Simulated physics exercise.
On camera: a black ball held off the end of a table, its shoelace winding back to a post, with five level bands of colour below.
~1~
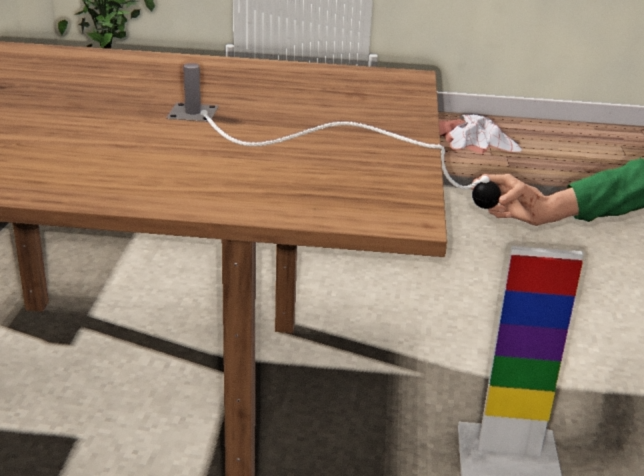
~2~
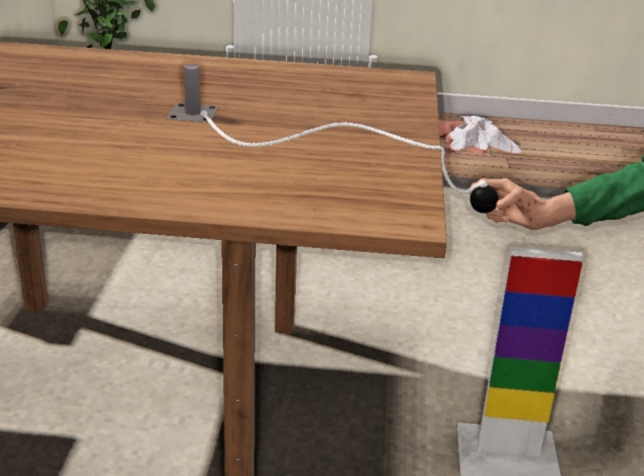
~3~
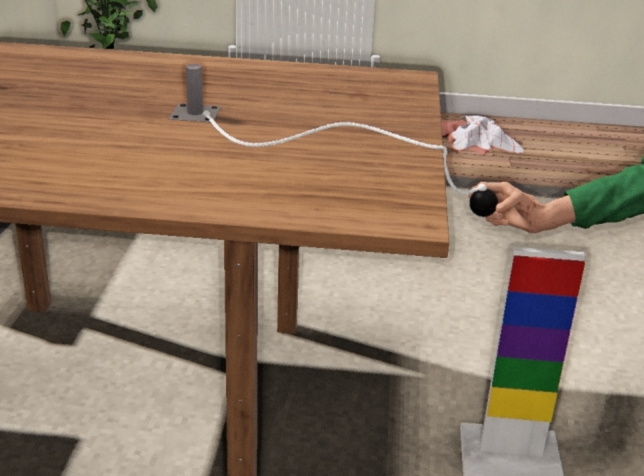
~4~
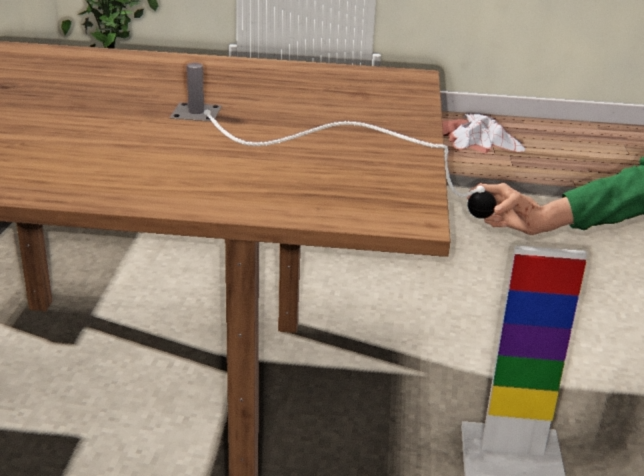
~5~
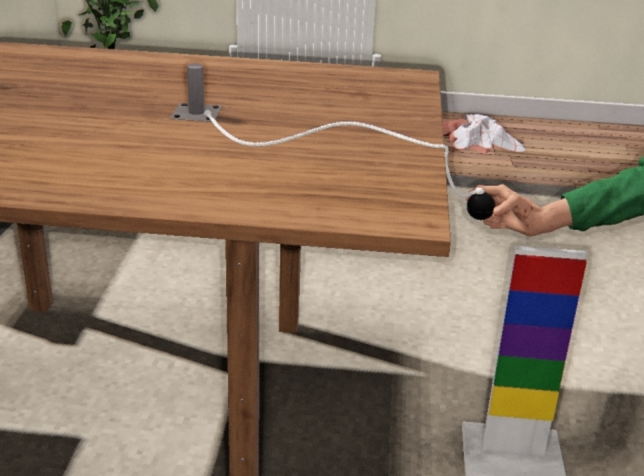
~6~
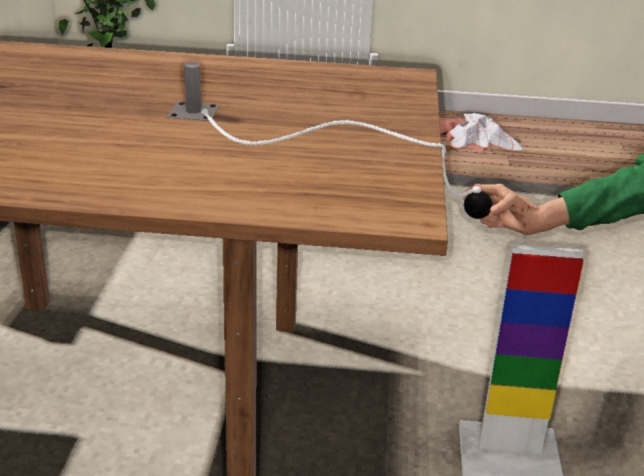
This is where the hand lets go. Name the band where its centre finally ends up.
Its centre finishes at the blue band.
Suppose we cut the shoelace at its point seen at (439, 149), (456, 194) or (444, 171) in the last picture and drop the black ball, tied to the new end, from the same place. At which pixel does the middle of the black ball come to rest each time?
Try 1: About (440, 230). Try 2: About (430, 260). Try 3: About (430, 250).
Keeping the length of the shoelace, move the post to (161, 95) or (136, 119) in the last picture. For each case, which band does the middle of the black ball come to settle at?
For the first it would be red, for the second red.
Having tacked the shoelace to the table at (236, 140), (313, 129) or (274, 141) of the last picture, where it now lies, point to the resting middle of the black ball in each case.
About (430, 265), (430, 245) and (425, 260).
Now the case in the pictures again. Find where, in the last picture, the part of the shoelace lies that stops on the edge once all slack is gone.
Roughly (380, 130).
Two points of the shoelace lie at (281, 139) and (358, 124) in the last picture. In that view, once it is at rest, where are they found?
Near (326, 130) and (420, 144).
Soon after, ball near (412, 288); level with blue.
Then, ball near (438, 293); level with blue.
At rest, ball near (429, 293); level with blue. Its middle rests at the blue band.
